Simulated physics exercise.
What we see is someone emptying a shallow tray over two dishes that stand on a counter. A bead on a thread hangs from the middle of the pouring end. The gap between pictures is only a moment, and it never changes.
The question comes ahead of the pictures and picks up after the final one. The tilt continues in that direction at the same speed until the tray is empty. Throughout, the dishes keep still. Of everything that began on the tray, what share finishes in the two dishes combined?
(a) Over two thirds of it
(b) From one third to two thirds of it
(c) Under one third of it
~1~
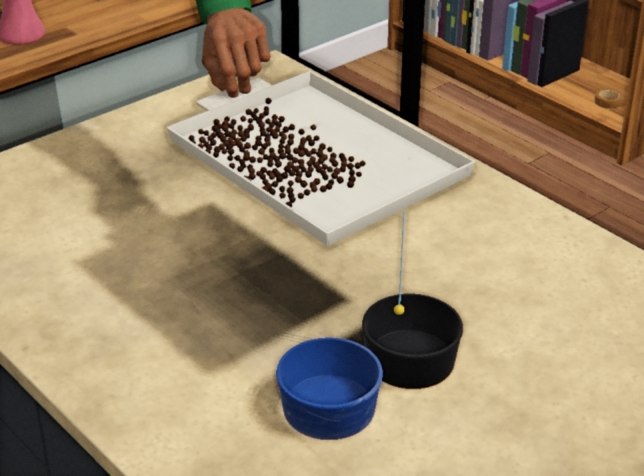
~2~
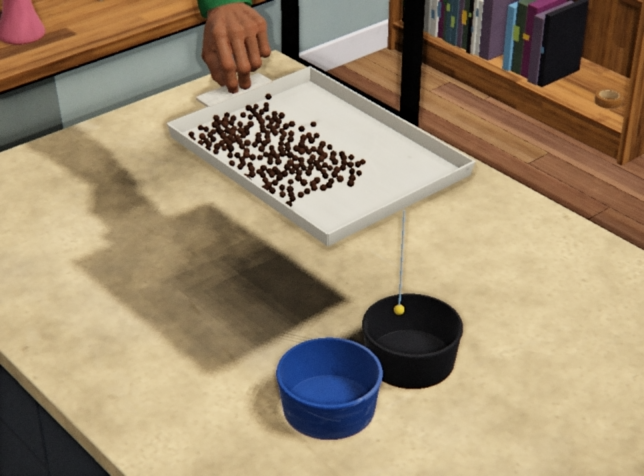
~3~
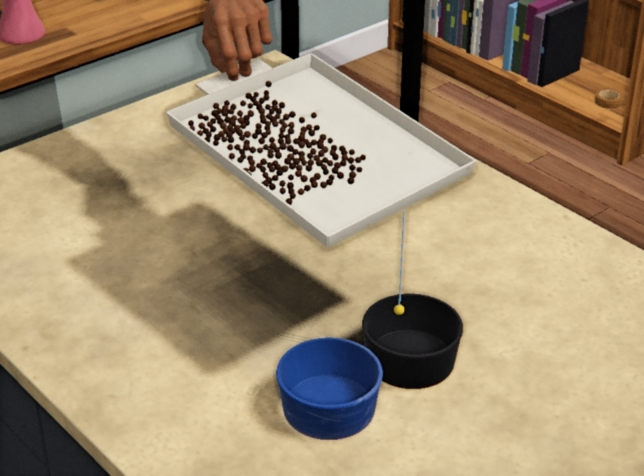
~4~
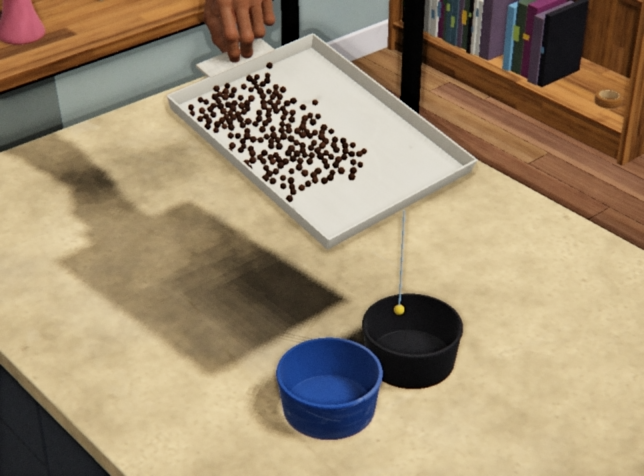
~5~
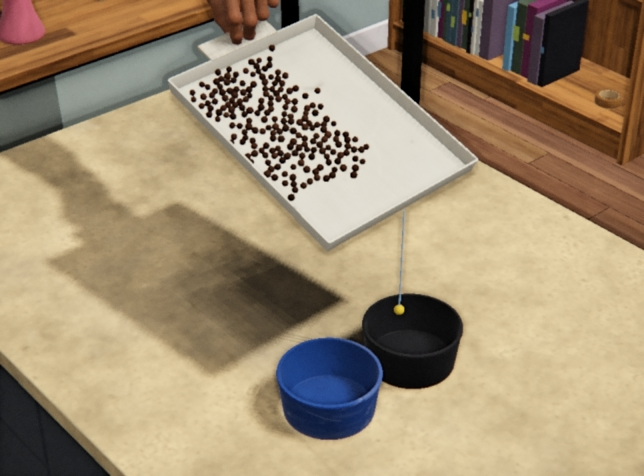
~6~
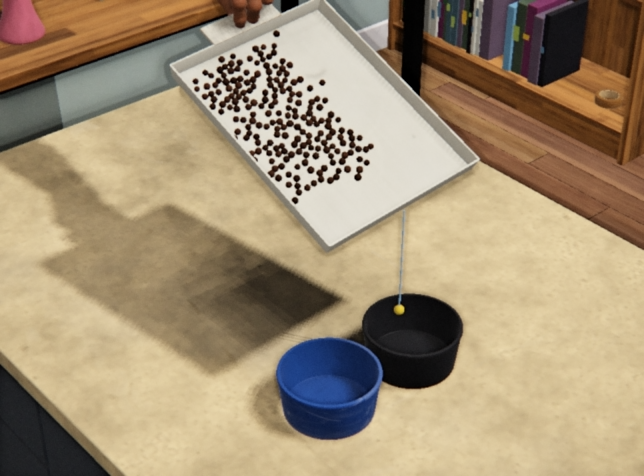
The answer is b.
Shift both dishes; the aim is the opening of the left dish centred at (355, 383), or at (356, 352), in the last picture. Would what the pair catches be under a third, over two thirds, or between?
In turn: Beyond two thirds; the middle third.
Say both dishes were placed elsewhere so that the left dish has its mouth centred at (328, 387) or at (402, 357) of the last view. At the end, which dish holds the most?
The first try: The left-hand dish. The second: Left.
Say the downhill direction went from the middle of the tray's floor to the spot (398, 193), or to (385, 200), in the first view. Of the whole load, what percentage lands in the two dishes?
I'd say some 30 in a hundred at first, then 40 in a hundred.
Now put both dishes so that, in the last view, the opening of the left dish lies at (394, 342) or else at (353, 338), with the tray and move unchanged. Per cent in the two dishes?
You'd get 30 in a hundred the first time and 30 in a hundred the second.
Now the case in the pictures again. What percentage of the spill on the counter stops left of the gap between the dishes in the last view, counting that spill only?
Left share: Some 10 per cent.
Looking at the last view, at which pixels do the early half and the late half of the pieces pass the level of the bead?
Half one: (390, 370), half two: (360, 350).
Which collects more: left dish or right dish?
In the end, more sits in the leftmost one.
Soon, tray tipped steeply; about half on the tray; a small part in the left dish; a stray few outside both; about a third in the air.
A while on, tray tipped past a quarter turn; a small part on the tray; about a quarter in the left dish; a stray few in the right dish; about a third outside both; about a quarter in the air.
Towards the end, tray tipped past a quarter turn; about half in the left dish; a small part in the right dish; about half outside both.
Finally, tray tipped past a quarter turn; about half in the left dish; a small part in the right dish; about half outside both.
